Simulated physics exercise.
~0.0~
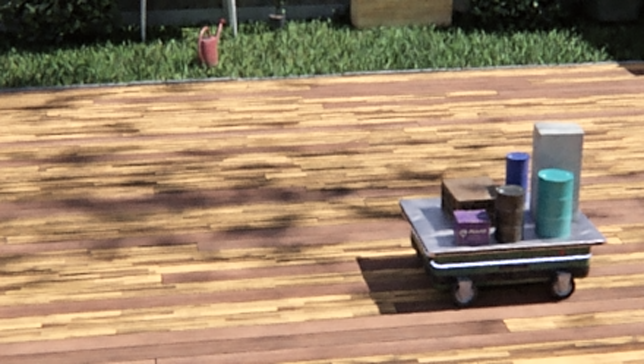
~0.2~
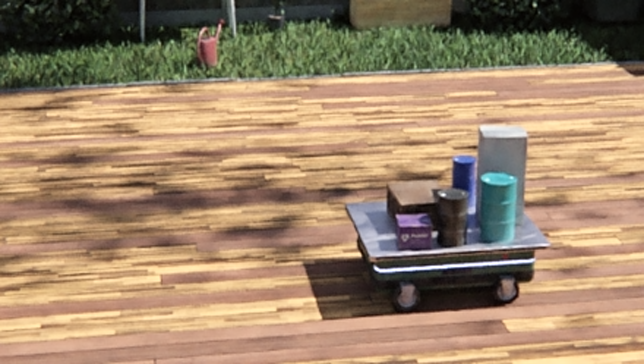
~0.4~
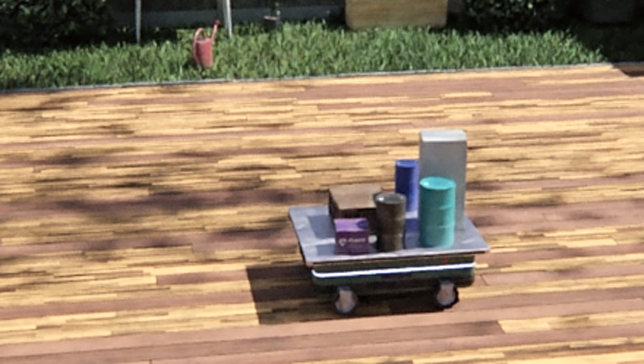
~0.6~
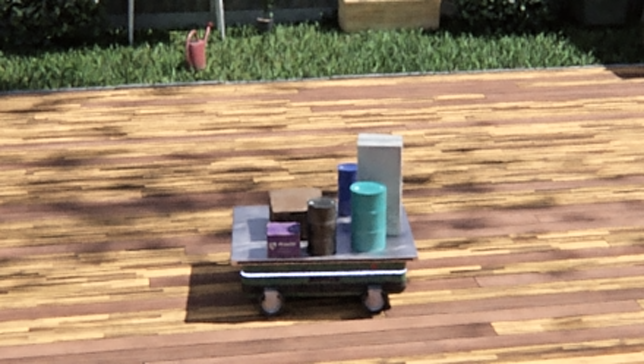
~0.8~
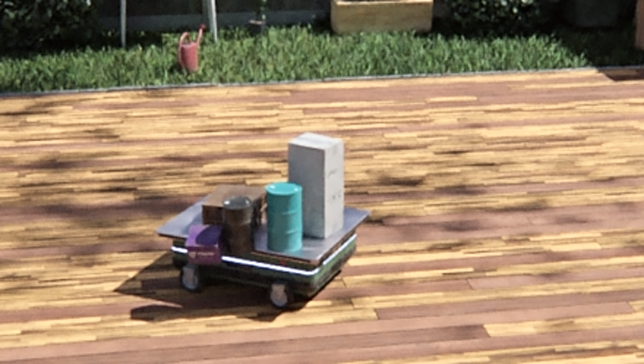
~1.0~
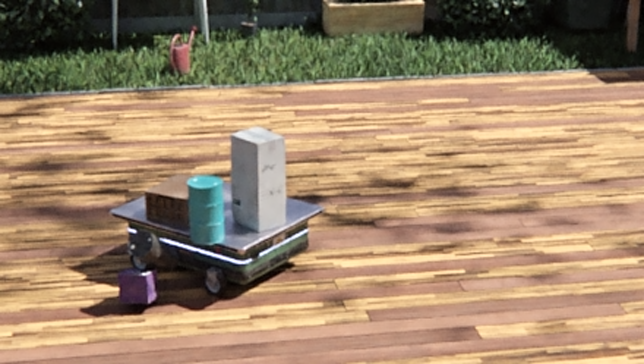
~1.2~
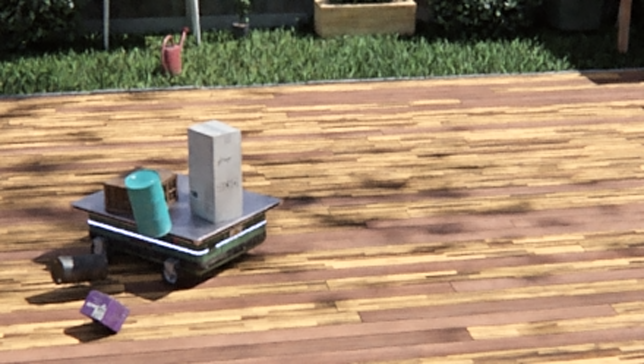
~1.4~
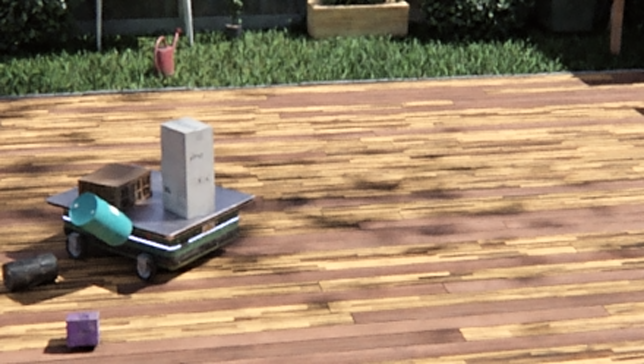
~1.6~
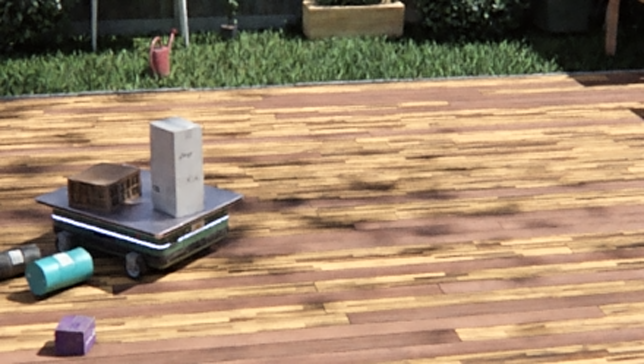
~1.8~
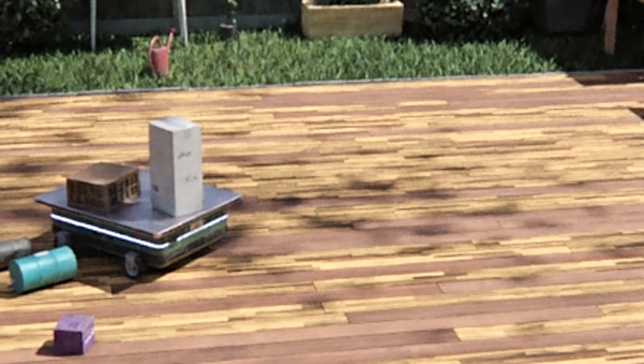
Flat cart rolling left across wooden decking and turning, shedding a purple parcel, dark canister and turquoise canister before stopping.
